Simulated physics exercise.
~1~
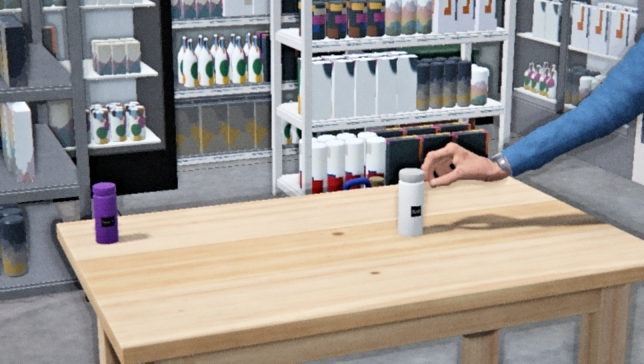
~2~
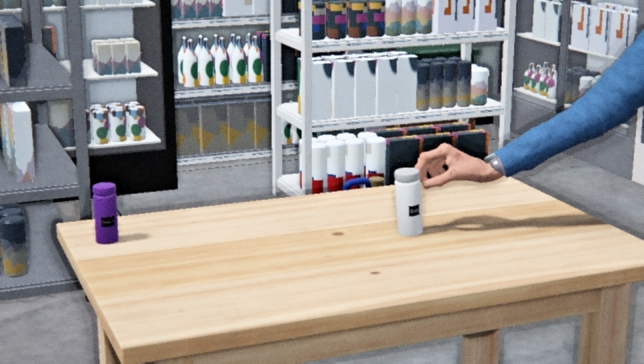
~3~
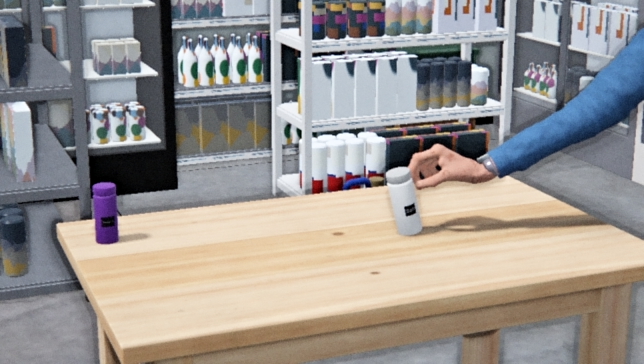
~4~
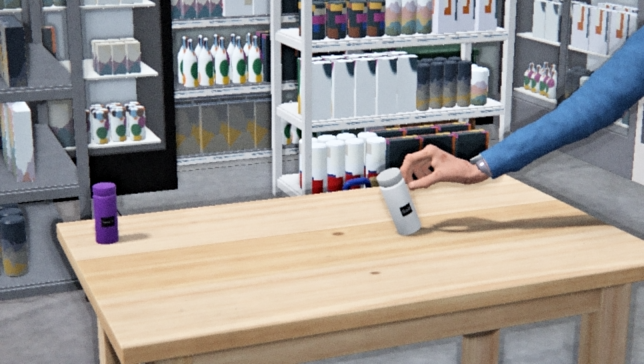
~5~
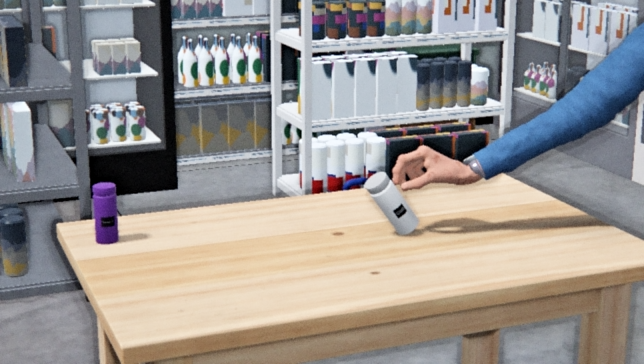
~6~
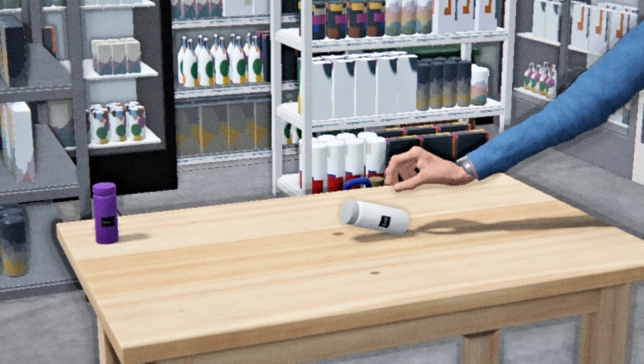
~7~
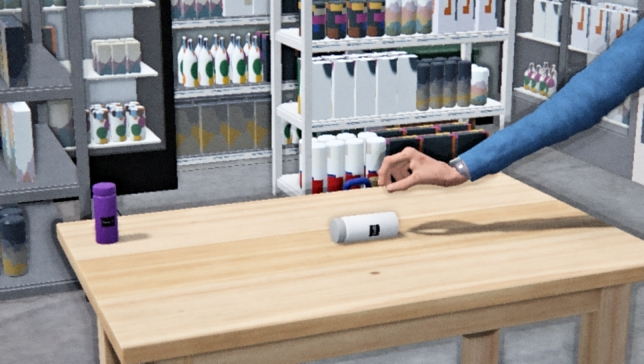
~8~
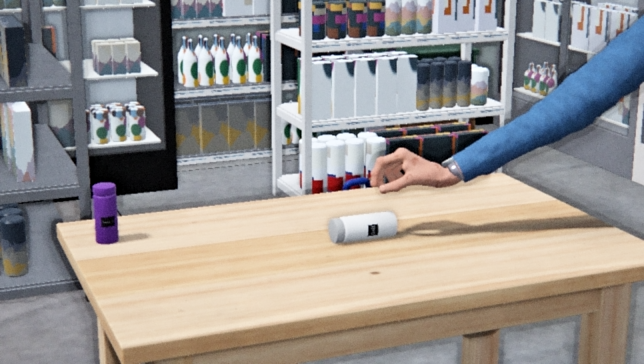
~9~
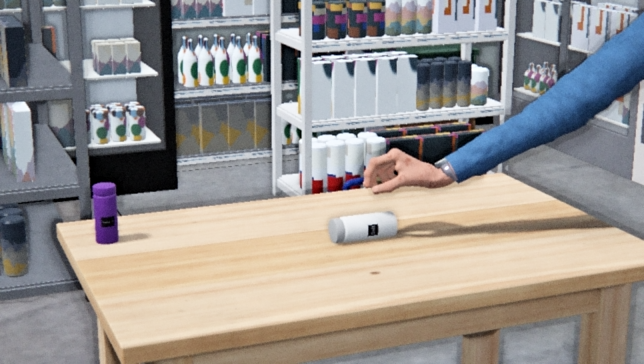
White shaker tipping left and toppling onto its side on a wooden table as a hand pushes it, purple shaker standing still.
